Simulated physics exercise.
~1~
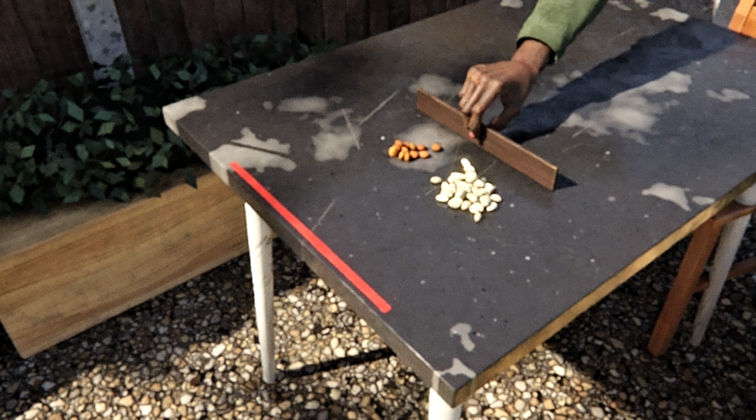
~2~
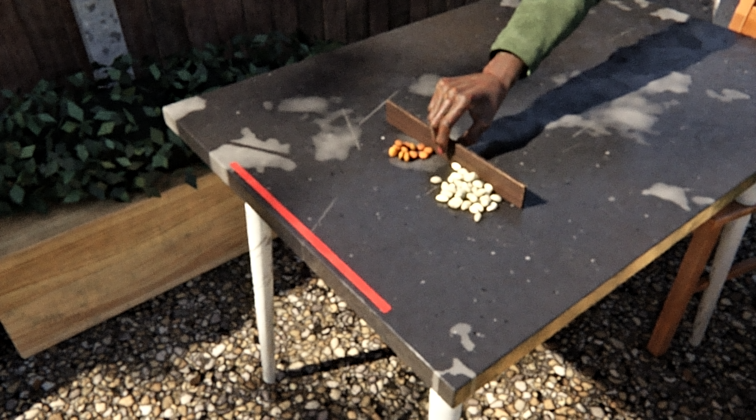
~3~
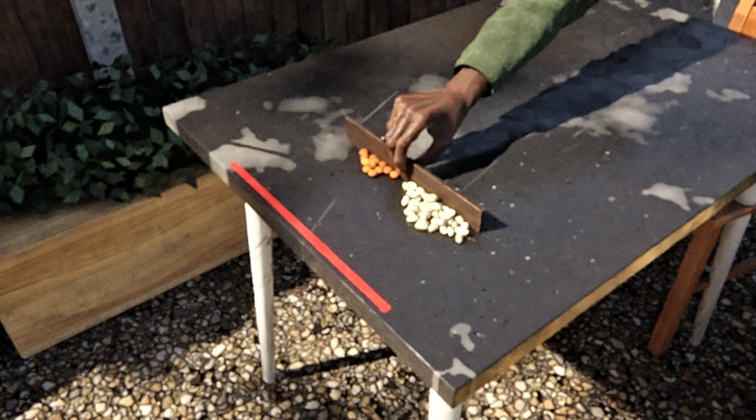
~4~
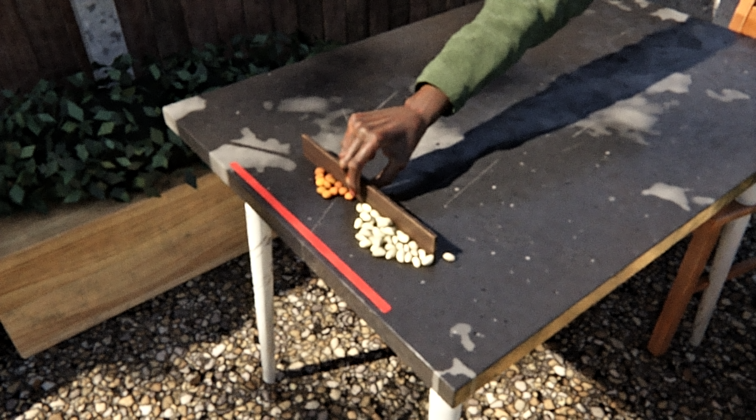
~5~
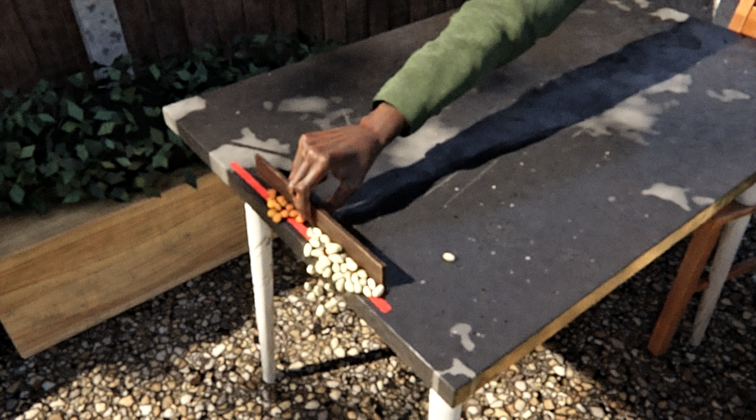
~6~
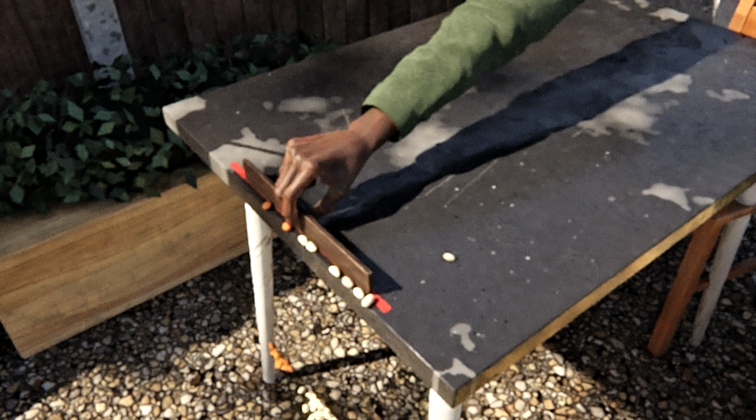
On a sunlit outdoor patio with pebbled ground, a dark, pale-blotched table is seen from above at an angle, with leafy plants behind a wooden planter at left. A hand in a green sleeve holds a brown strip of wood upright behind a small orange pile and a larger cream pile of bean-like pieces. The hand sweeps the strip left and down, pushing both piles toward red tape near the edge, while one cream piece stays behind. The strip stops at the tape as pieces spill over. Most of both piles drop off, leaving a few pieces along the edge.
